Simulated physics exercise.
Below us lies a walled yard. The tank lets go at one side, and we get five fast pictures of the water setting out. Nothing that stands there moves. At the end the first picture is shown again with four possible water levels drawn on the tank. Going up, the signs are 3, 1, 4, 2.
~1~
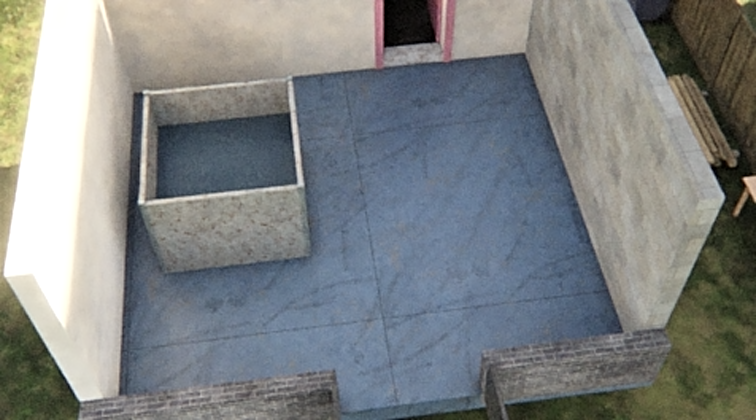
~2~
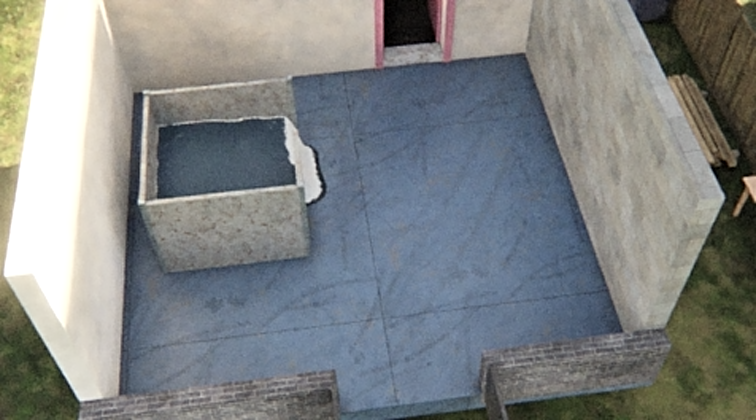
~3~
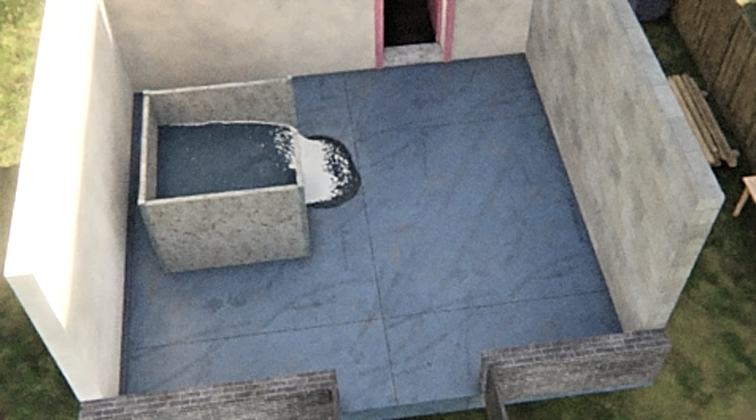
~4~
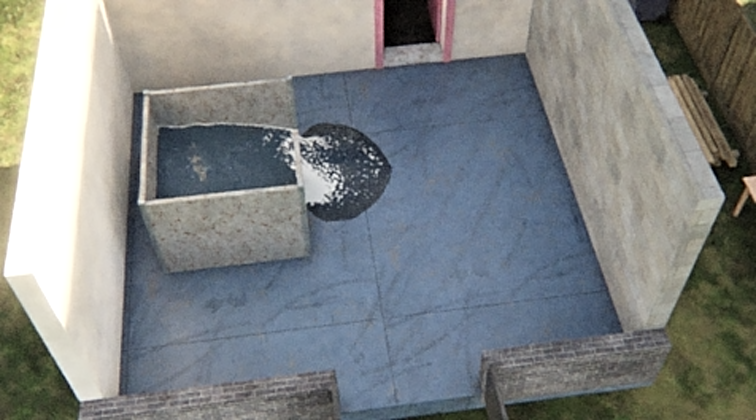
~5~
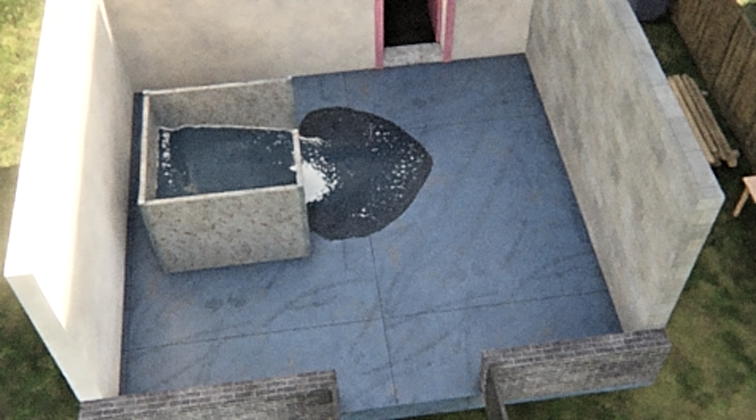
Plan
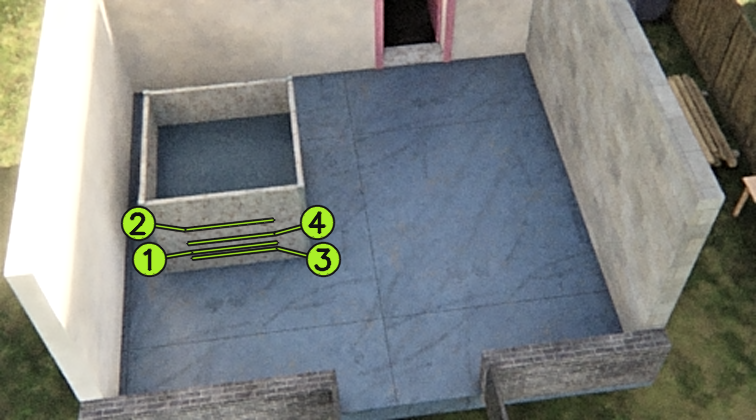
A square grey stone tank of dark water stands at the left of a walled yard with a blue floor, seen from above by a still camera. Pale walls enclose it, with a pink-framed doorway at the back, a gap in the low brick front wall, and grass outside. Water pours over the tank's right side in white froth, then spreads rightward across the floor in a widening dark, speckled patch.
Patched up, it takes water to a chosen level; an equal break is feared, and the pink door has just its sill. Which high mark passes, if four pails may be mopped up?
2 is the one.
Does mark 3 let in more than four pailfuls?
No, not at all.
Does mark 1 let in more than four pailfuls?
No.
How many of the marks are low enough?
All four.
In lime, 1 at (234, 247); 2 at (228, 224); 3 at (235, 253); 4 at (232, 238); from the bottom up 3, 1, 4, 2.
For mark 1, nothing gets over.
For mark 2, a bucket or two gets in.
For mark 3, nothing gets over.
For mark 4, nothing gets over.
